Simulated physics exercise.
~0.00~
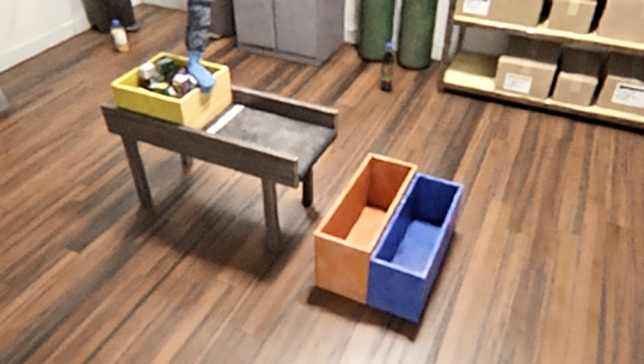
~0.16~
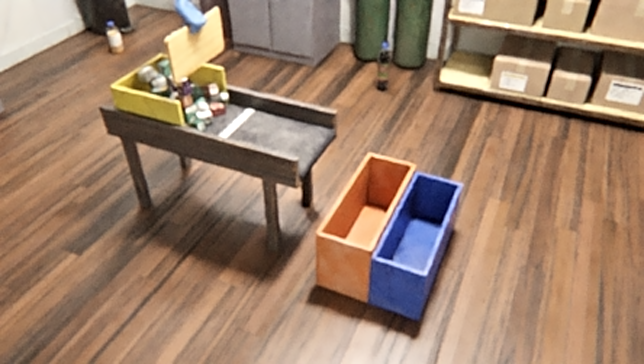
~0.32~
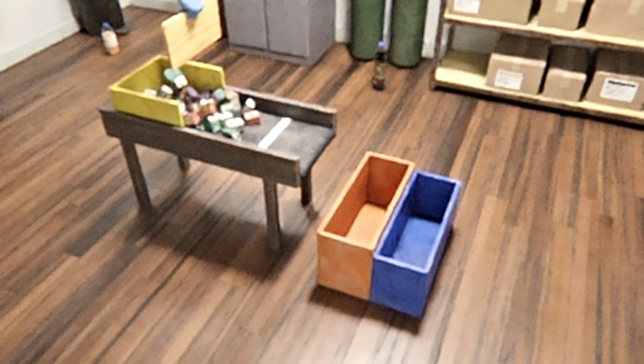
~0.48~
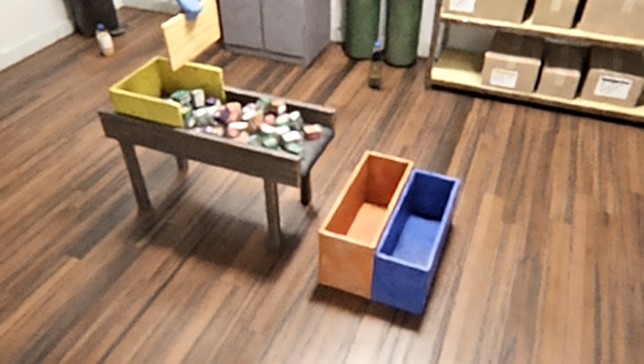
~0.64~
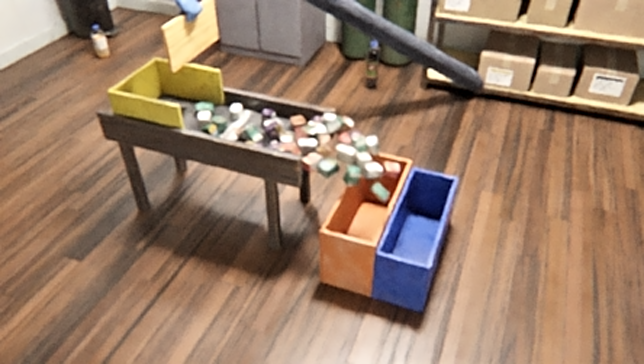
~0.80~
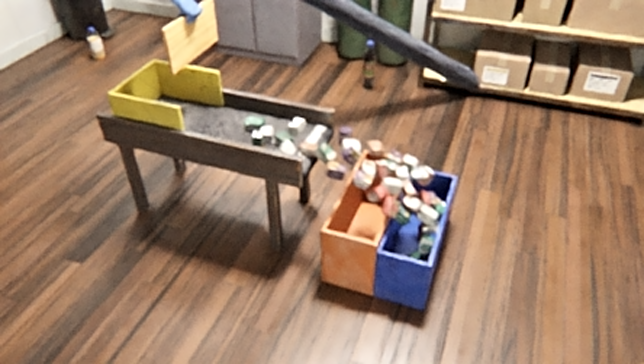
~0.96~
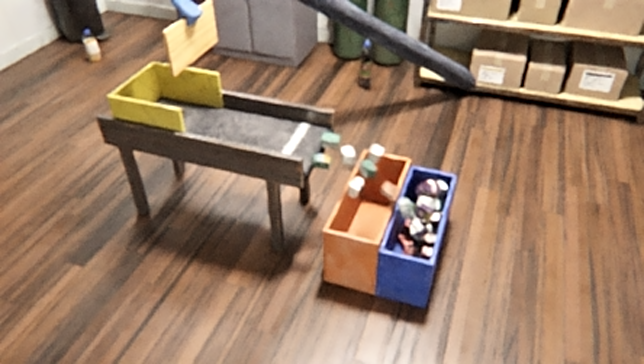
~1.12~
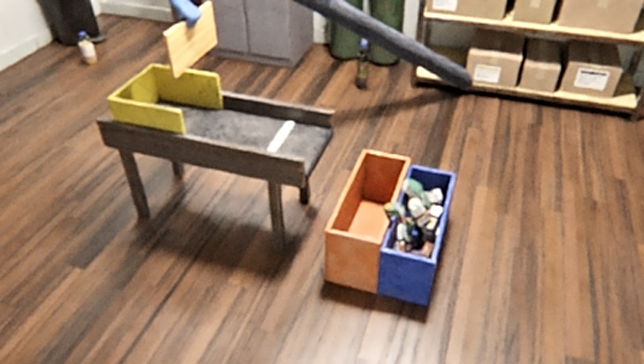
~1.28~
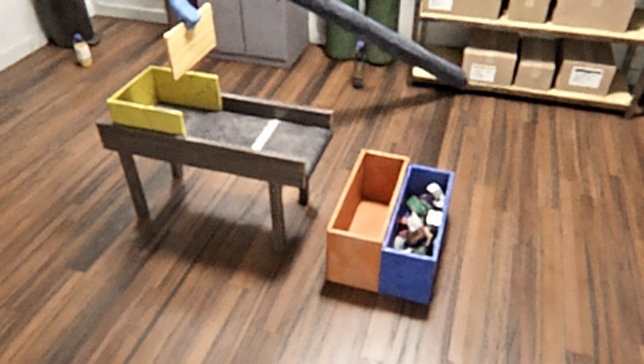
In a room with a dark wood-plank floor, seen from above and to one side, a yellow pen full of small, mixed-colour cartons sits on the left end of a raised grey belt. An orange tote and a blue box stand side by side on the floor to the right, with shelves of cardboard boxes behind. A blue-gloved hand lifts the pen's gate, and the cartons spread rightward along the belt. They spill off its end, flying over the orange tote. Nearly all land in the blue box, leaving the belt empty.
